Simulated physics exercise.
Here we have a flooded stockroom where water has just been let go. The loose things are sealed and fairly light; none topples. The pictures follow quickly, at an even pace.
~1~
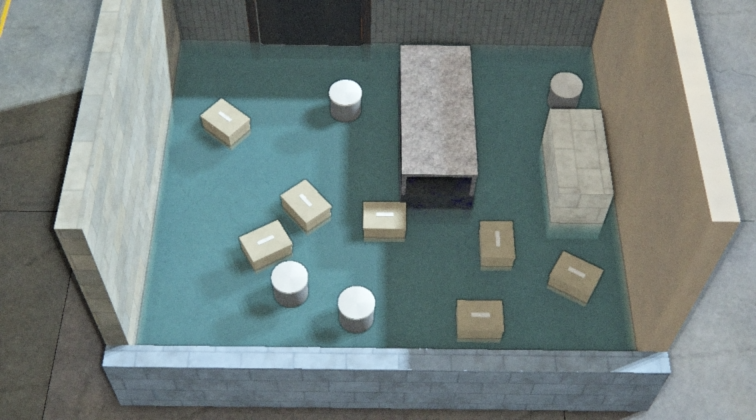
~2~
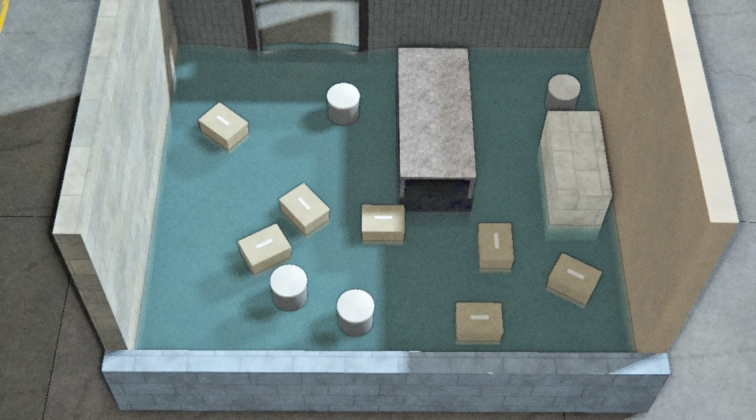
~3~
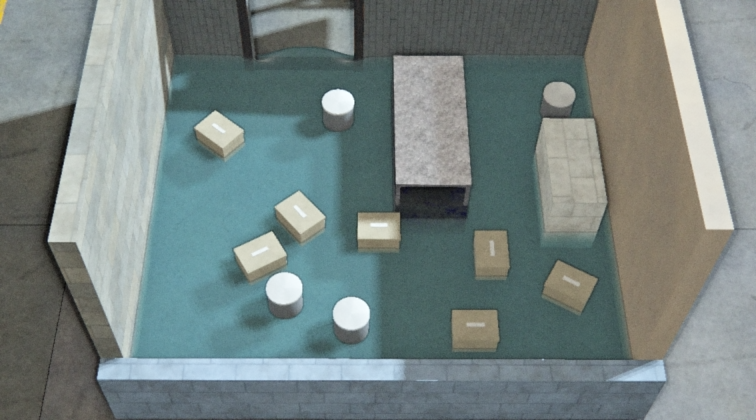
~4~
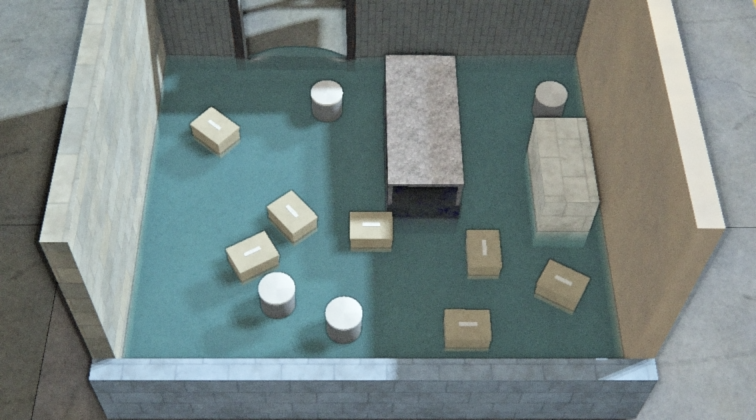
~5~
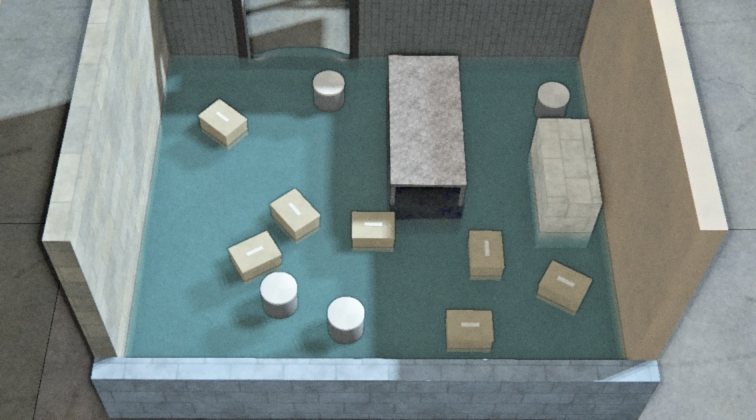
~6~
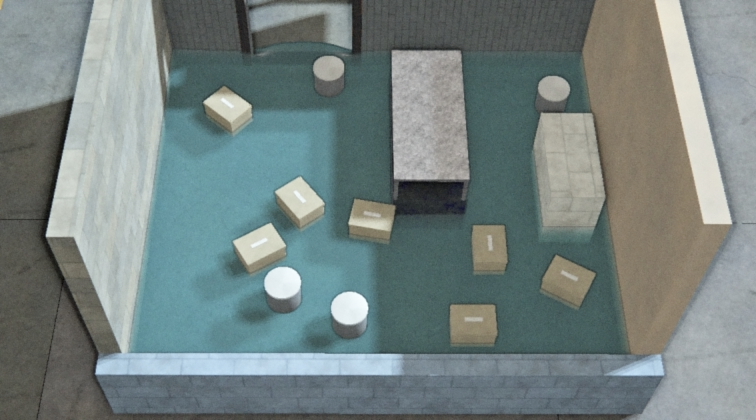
Boxes and white pails floated in a flooded, walled room, barely moving at first as the dark doorway at the back opened; then a few on the left drifted slightly toward the back wall.
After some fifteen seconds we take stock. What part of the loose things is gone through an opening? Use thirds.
Share: Between one and two thirds.
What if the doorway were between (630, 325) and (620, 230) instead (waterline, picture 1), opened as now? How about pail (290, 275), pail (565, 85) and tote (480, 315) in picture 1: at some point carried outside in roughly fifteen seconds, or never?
One after the other: Yes, still in, gone.
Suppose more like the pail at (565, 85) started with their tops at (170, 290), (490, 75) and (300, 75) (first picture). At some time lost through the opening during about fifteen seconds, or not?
In turn: Left behind, out, out.
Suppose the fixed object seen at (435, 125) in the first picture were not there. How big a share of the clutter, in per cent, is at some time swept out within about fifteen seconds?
Near 40 in a hundred.
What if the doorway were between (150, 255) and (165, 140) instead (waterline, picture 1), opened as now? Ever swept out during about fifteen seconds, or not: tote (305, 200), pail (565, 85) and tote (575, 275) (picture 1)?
One after the other: Out, no, still in.
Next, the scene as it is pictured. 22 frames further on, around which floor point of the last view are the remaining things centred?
Around (360, 192).
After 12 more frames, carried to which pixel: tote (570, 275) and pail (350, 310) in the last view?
Roughly at (542, 285) and (300, 286).
A moment on, 0 of 11 are out; 11 afloat.
Next, 2 of 11 are out; 9 afloat.
Later, 3 of 11 are out; 7 afloat.
In the end, 5 of 11 are out; 6 afloat.
